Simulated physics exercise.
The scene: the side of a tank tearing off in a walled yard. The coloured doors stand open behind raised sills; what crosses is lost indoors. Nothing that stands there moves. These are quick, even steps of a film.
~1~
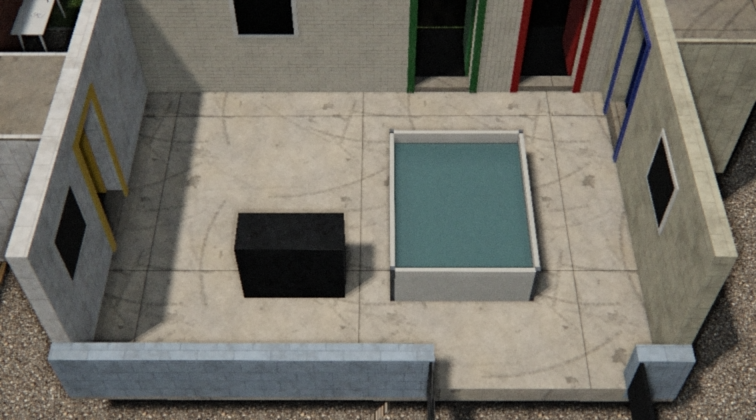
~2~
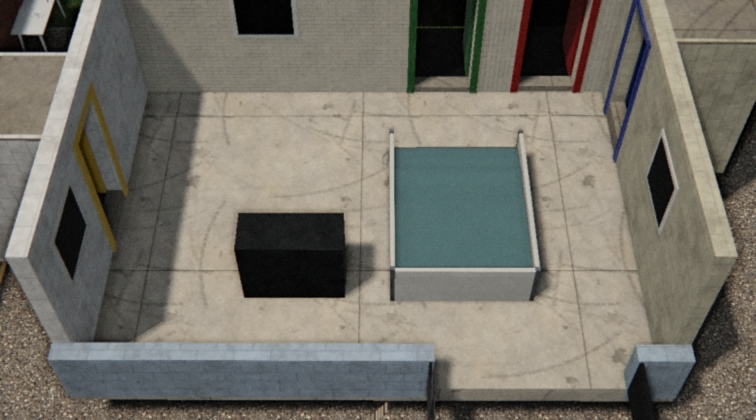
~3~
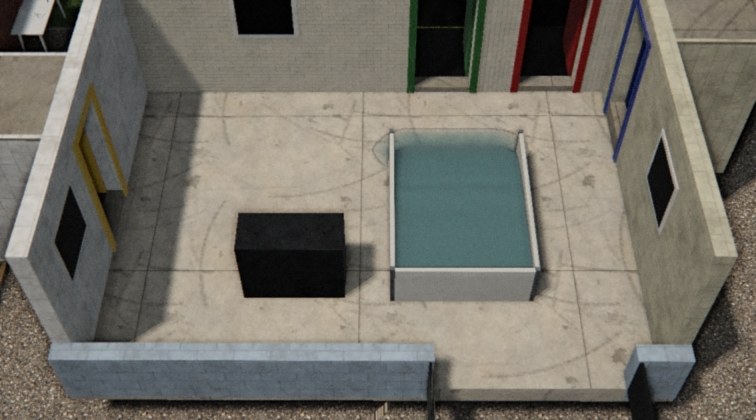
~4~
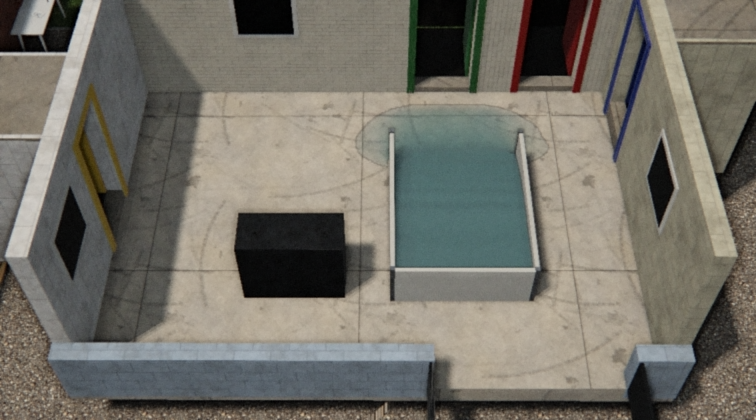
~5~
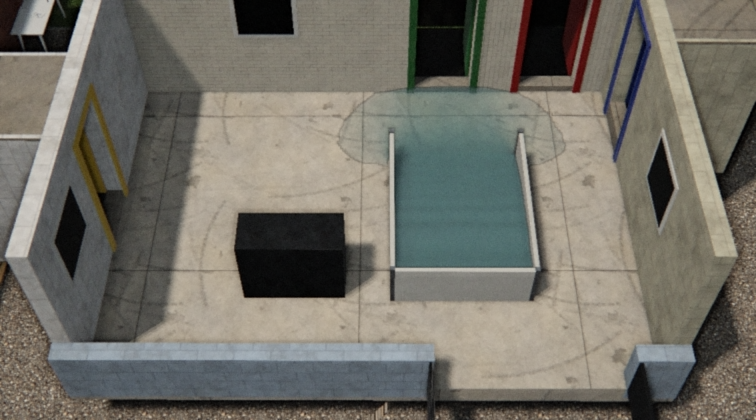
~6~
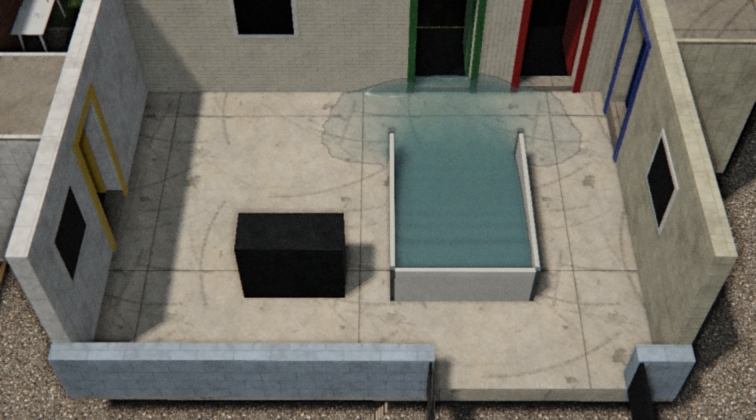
Water sat still in a white-walled tank beside a black block in a walled yard, then the tank's far side came away and the water poured out, spreading across the floor toward the back wall.
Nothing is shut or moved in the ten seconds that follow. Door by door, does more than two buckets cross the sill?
The blue door admits no more than that; the green door lets in a lot; the red door lets in a lot; the yellow door admits no more than that.
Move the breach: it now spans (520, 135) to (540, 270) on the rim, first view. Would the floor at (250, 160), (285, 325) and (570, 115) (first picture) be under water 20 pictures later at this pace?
In that order: Not flooded, not flooded, wet.
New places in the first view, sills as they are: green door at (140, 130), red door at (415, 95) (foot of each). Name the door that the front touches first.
It is the red door.
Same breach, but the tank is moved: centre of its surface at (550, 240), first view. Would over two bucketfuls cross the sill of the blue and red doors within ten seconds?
The blue one keeps below it, the red one lets more in.
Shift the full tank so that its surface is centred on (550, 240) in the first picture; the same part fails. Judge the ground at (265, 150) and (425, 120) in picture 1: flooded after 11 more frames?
One after the other: Clear, under water.
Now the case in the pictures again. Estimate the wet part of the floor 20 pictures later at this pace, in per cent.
About 55 per cent.
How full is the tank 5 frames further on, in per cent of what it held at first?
I make it 58 per cent.
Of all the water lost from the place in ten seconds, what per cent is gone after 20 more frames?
Some 55 per cent.
A moment on, water covers 20 % of the floor; the blue door wet at the sill, nothing in, the green door far over two buckets in, the red door under two buckets in, the yellow door not reached.
Next, water covers 30 % of the floor; the blue door wet at the sill, nothing in, the green door far over two buckets in, the red door over two buckets in, the yellow door not reached.
Then, water covers 55 % of the floor; the blue door wet at the sill, nothing in, the green door far over two buckets in, the red door over two buckets in, the yellow door wet at the sill, nothing in.
Later, water covers 75 % of the floor; the blue door wet at the sill, nothing in, the green door far over two buckets in, the red door far over two buckets in, the yellow door wet at the sill, nothing in.
In the end, water covers 95 % of the floor; the blue door wet at the sill, nothing in, the green door far over two buckets in, the red door far over two buckets in, the yellow door wet at the sill, nothing in.
